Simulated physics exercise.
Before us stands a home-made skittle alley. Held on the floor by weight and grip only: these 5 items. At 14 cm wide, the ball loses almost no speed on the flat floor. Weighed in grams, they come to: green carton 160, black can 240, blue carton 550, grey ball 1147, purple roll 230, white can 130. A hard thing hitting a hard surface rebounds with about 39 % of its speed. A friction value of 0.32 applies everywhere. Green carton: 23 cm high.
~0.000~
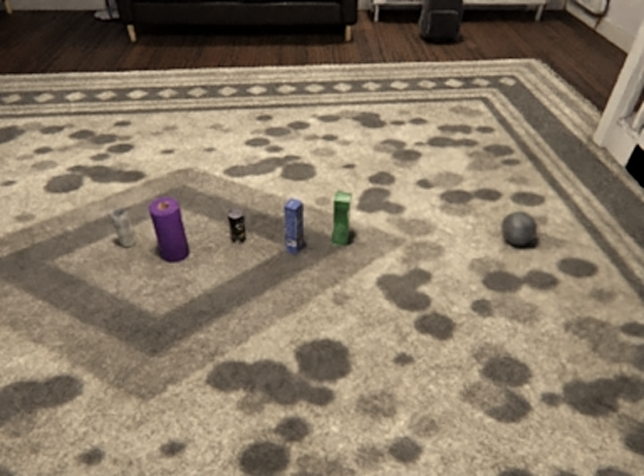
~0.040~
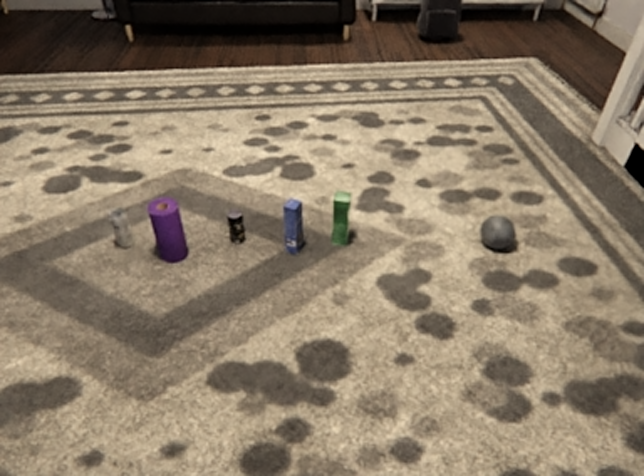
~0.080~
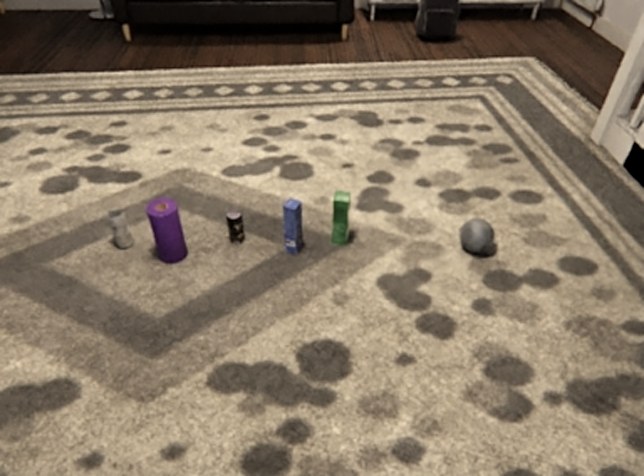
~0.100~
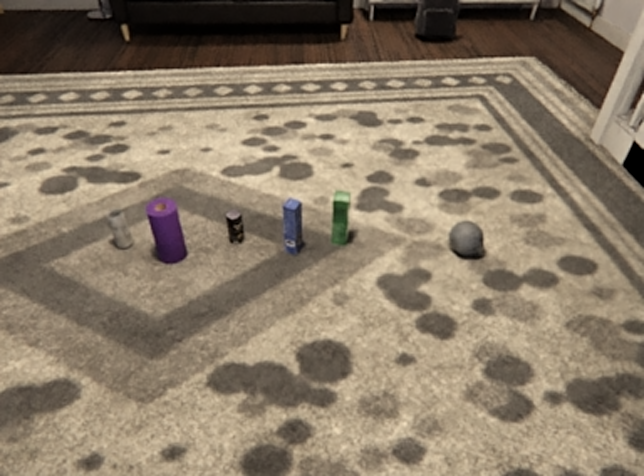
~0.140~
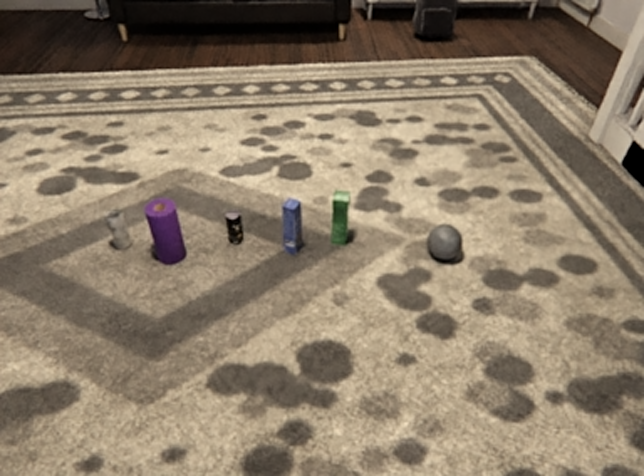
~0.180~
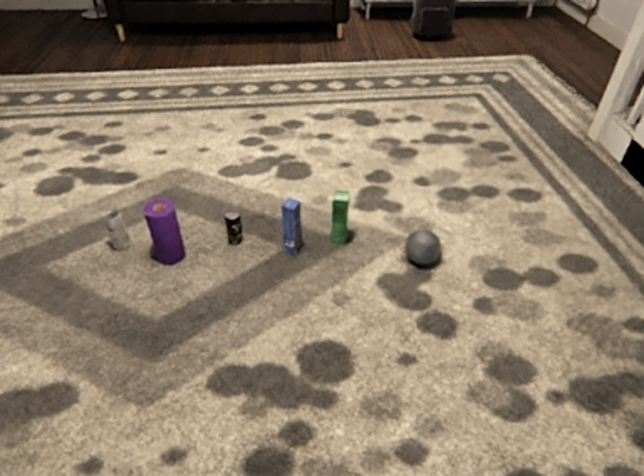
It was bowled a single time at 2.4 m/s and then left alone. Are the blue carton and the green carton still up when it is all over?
The blue carton is still up. The green carton is still up.
After 0.38 s, ball has run 91 cm; grey ball near (304, 273).
After 0.68 s, ball has run 162 cm; grey ball near (95, 320).
After 0.98 s, things are still on the move.
After 1.28 s, blue carton resting near (292, 227); green carton resting near (340, 218).
In the end (1.4 s), all 5 under 8 cm from the start. At the end, from the last picture's camera, blue carton near (292, 227), green carton near (340, 218).
